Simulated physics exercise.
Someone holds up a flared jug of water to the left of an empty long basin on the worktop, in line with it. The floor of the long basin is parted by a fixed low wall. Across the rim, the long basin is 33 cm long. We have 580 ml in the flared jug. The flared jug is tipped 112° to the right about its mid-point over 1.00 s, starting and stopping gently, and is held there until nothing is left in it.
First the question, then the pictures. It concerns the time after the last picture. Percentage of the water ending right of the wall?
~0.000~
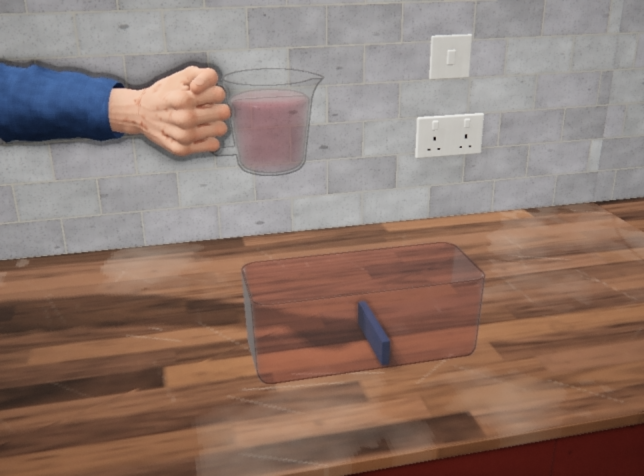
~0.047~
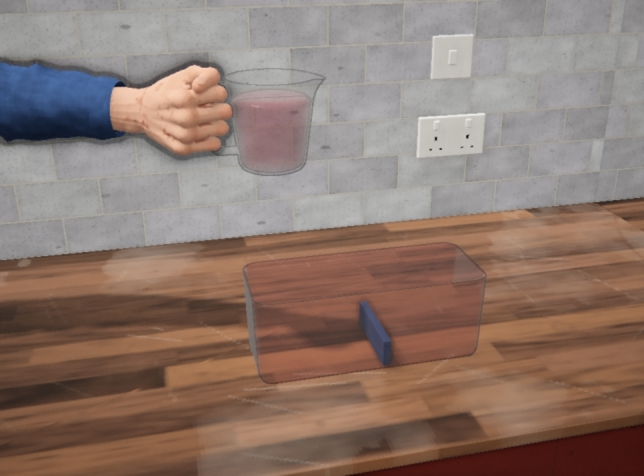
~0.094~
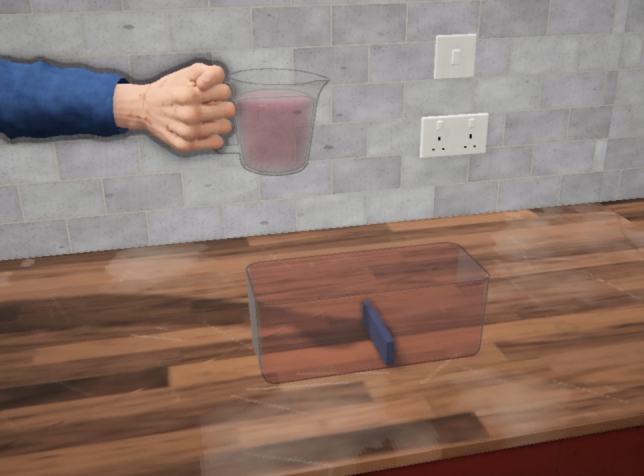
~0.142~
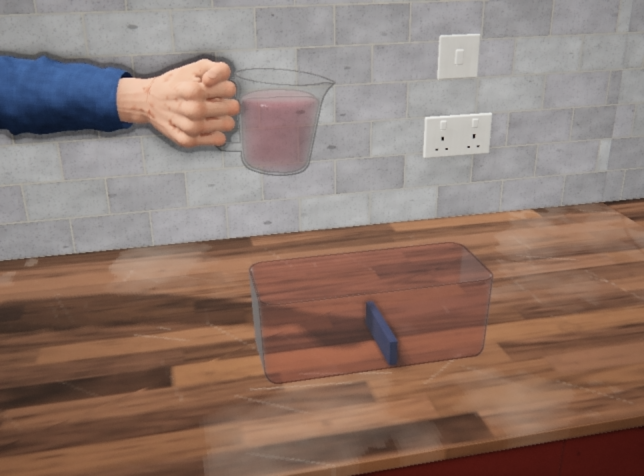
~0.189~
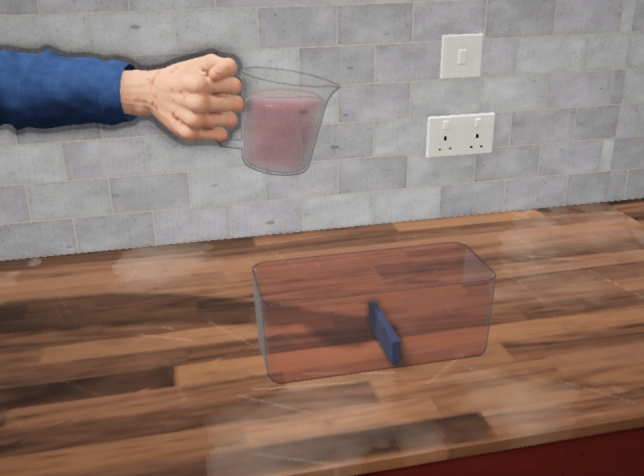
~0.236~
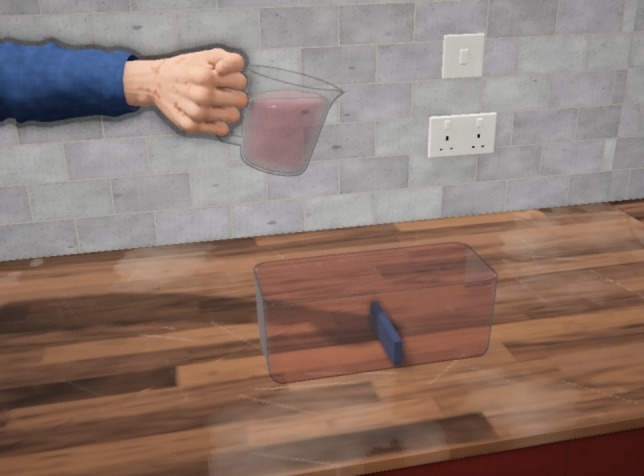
65 per cent.
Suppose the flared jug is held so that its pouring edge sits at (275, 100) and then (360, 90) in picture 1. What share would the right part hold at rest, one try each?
Result: 10 per cent, then 85 per cent.
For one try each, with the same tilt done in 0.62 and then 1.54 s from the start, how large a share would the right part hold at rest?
Try 1: 45 %; try 2: 70 %.
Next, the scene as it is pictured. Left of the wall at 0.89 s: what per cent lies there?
Left share: Approx. 7 %.
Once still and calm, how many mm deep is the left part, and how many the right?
Once settled, the left stands around 8 mm and the right around 22 mm.
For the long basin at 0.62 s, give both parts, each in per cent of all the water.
Left roughly 0, right roughly 2.
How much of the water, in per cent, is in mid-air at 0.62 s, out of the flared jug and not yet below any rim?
Near 26 in a hundred.
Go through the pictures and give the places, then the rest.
The first frame shows tilt 0°; pouring edge (324, 75); surface from (228, 99) to (308, 94); the long basin's rim runs from (247, 285) to (469, 260); the wall's top is at (373, 321).
The second frame shows tilt 1°; pouring edge (326, 76); surface from (230, 99) to (310, 94).
The third frame shows tilt 2°; pouring edge (330, 78); surface from (234, 98) to (313, 95).
The fourth frame shows tilt 5°; pouring edge (335, 81); surface from (238, 98) to (318, 95).
The fifth frame shows tilt 10°; pouring edge (341, 85); surface from (244, 98) to (323, 95).
The sixth frame shows tilt 15°; pouring edge (345, 90); surface from (246, 100) to (329, 96).
After 0.62 s the tilt is 76° and 73 per cent is still to pour, 0 is left of the wall and 2 right of it.
After 0.89 s the tilt is 109° and 12 per cent is still to pour, 7 is left of the wall and 51 right of it.
After 1.18 s the tilt is 112° and 0 per cent is still to pour, 32 is left of the wall and 65 right of it.
After 1.50 s the tilt is 112° and 0 per cent is still to pour, 32 is left of the wall and 65 right of it.
In the end 32 per cent lies left of the wall, 65 right of it and 3 outside.
